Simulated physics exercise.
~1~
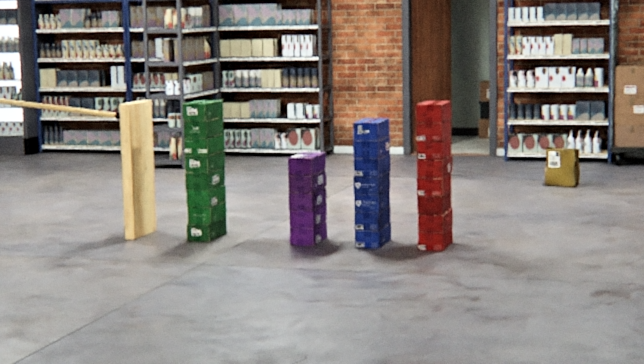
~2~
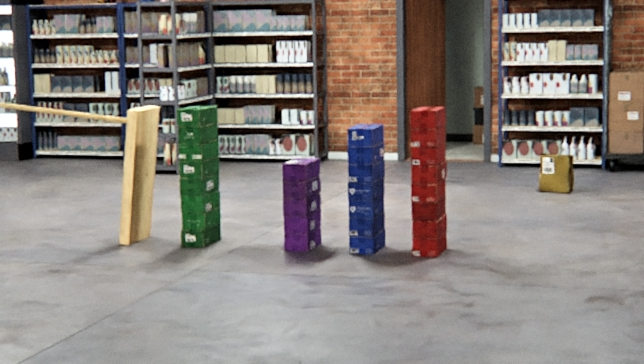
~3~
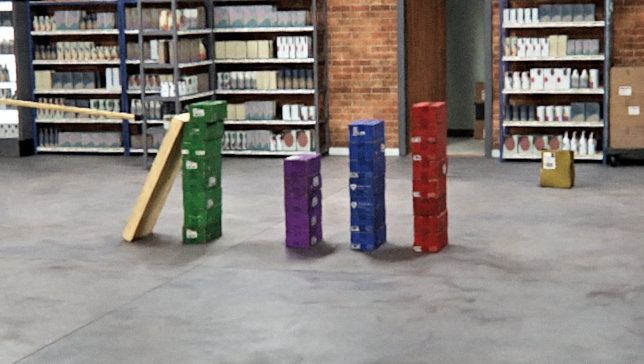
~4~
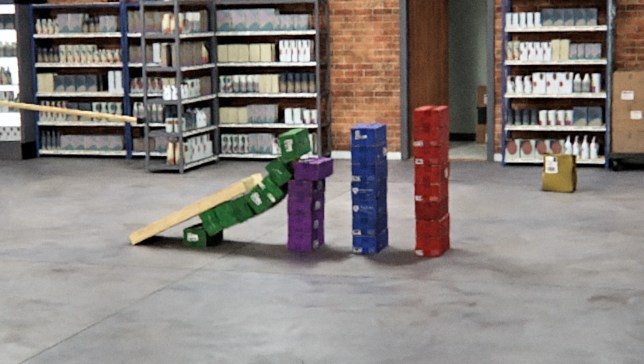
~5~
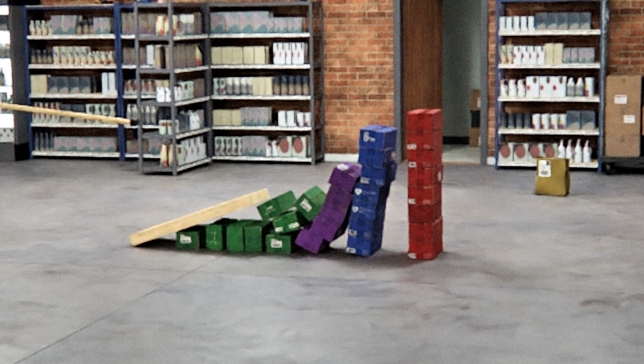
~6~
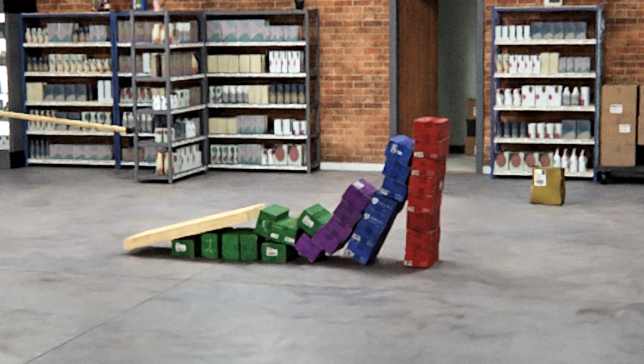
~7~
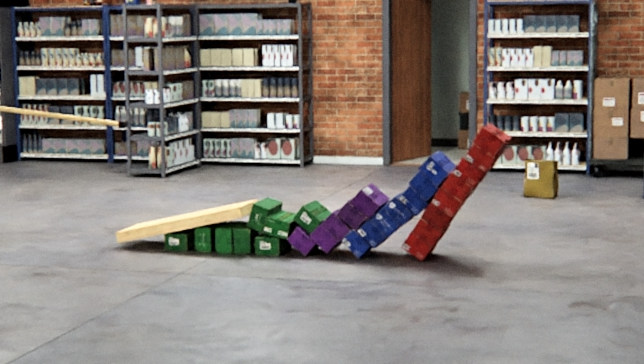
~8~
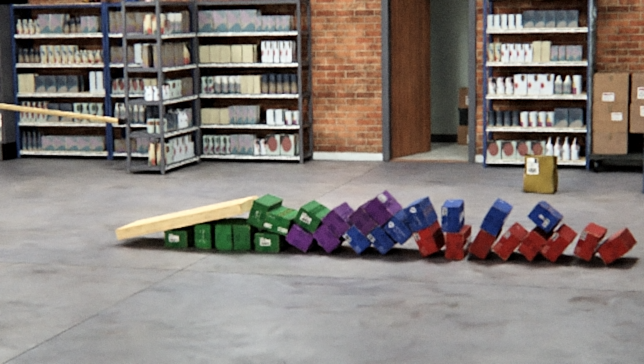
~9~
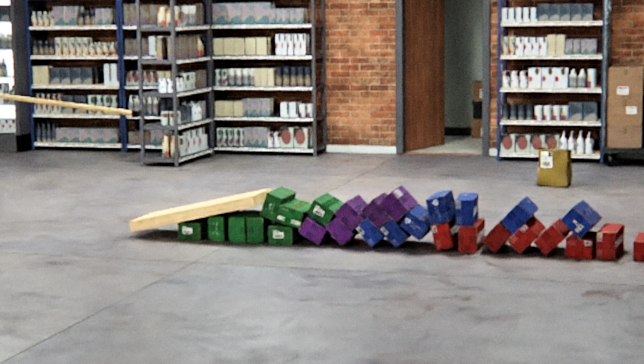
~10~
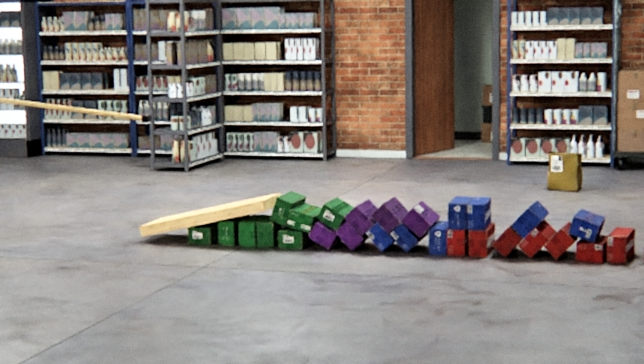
A wooden board tipped right into the green stack of boxes, which toppled against the purple one, and the blue and red stacks went over in turn, leaving all four collapsed in a long, jumbled row across the floor with the board resting on the green boxes.
